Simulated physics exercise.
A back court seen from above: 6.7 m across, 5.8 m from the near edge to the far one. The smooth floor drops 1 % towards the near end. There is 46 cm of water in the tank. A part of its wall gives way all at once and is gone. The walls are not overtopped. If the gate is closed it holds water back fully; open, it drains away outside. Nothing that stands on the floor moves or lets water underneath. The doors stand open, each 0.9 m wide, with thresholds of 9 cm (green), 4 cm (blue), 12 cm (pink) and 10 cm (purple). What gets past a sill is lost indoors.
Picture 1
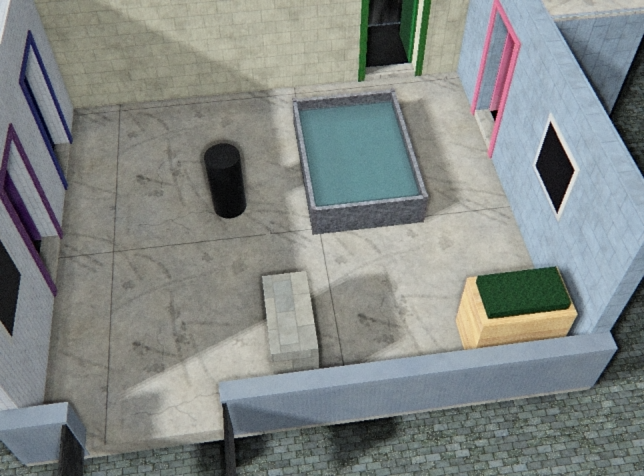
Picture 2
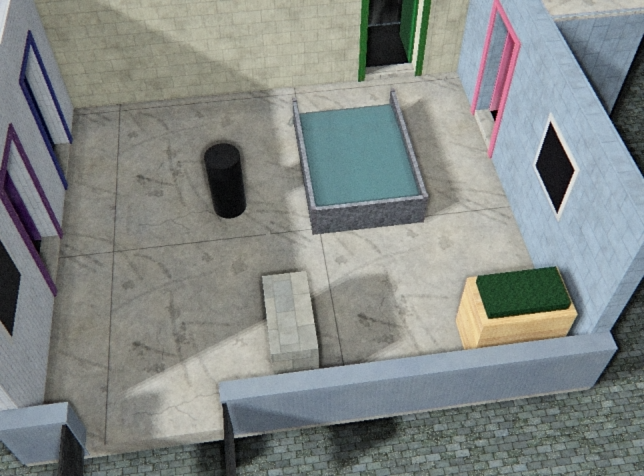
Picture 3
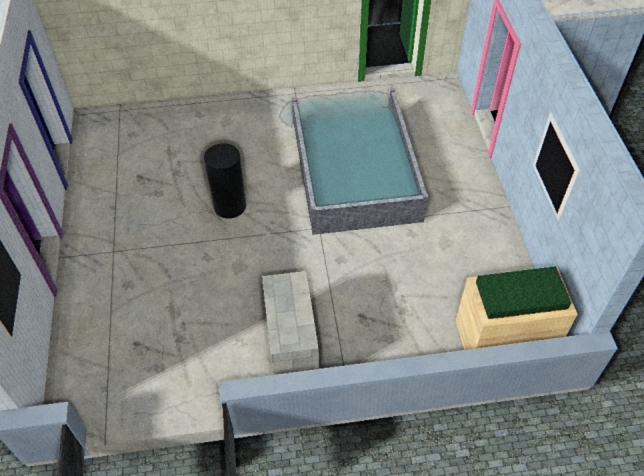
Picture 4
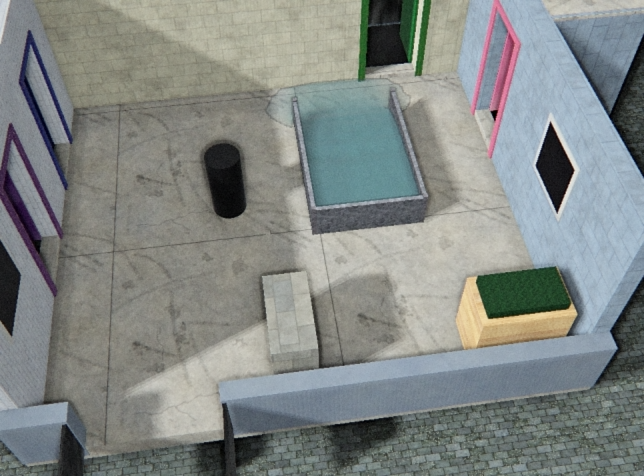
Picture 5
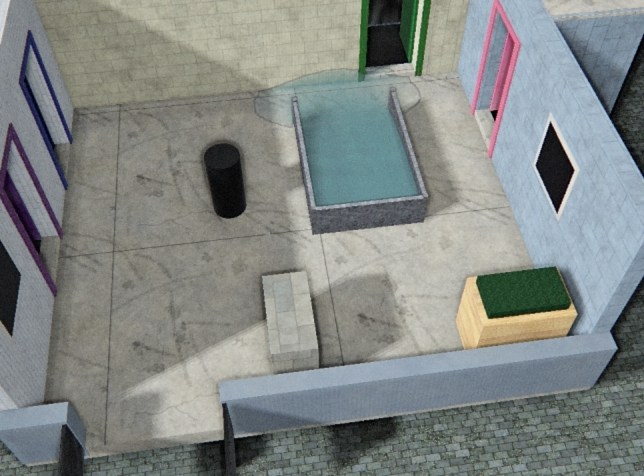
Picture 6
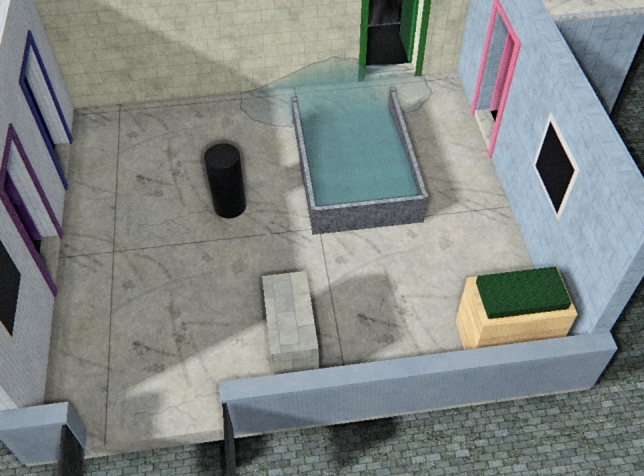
In a walled court, the tank's far wall vanishes and water spreads out behind it.
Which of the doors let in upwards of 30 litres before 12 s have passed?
Door by door: At the green door it goes over the limit; at the blue door it goes over the limit; at the pink door it keeps below the limit; at the purple door it stays under the limit.
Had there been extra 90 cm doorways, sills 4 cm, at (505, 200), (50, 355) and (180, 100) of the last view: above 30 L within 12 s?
In that order: Under, below, below.
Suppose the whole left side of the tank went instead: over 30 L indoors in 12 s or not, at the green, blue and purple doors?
Then: Green under, blue over, purple under.
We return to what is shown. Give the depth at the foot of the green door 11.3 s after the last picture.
About 3.5 cm.
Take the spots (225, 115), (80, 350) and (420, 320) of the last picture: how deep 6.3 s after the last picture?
Roughly 3, 3 and 4 cm, in turn.
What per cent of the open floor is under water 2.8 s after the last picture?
About 45 per cent.
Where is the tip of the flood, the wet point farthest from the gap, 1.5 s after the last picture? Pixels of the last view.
Around (96, 109).
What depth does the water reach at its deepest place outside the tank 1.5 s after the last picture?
About 30 cm.
Then, 0.7 s after the last picture water covers 10 % of the floor and is deepest (32 cm) near (328, 94); green door 21 cm at the sill, 26 L in, blue door not reached, pink door not reached, purple door not reached.
Then, 1.5 s after the last picture water covers 20 % of the floor and is deepest (30 cm) near (447, 75); green door 20 cm at the sill, 69 L in, blue door not reached, pink door 5 cm at the sill, 0 L in, purple door not reached.
Then, 2.8 s after the last picture water covers 45 % of the floor and is deepest (22 cm) near (449, 82); green door 14 cm at the sill, 112 L in, blue door 12 cm at the sill, 20 L in, pink door 9 cm at the sill, 0 L in, purple door not reached.
Then, 6.3 s after the last picture water covers 75 % of the floor and is deepest (12 cm) near (483, 313); green door 6 cm at the sill, 123 L in, blue door 6 cm at the sill, 76 L in, pink door 5 cm at the sill, 0 L in, purple door 4 cm at the sill, 0 L in.
Then, 11.3 s after the last picture water covers 90 % of the floor and is deepest (7 cm) near (336, 395); green door 3 cm at the sill, 123 L in, blue door 3 cm at the sill, 79 L in, pink door 3 cm at the sill, 0 L in, purple door 2 cm at the sill, 0 L in.
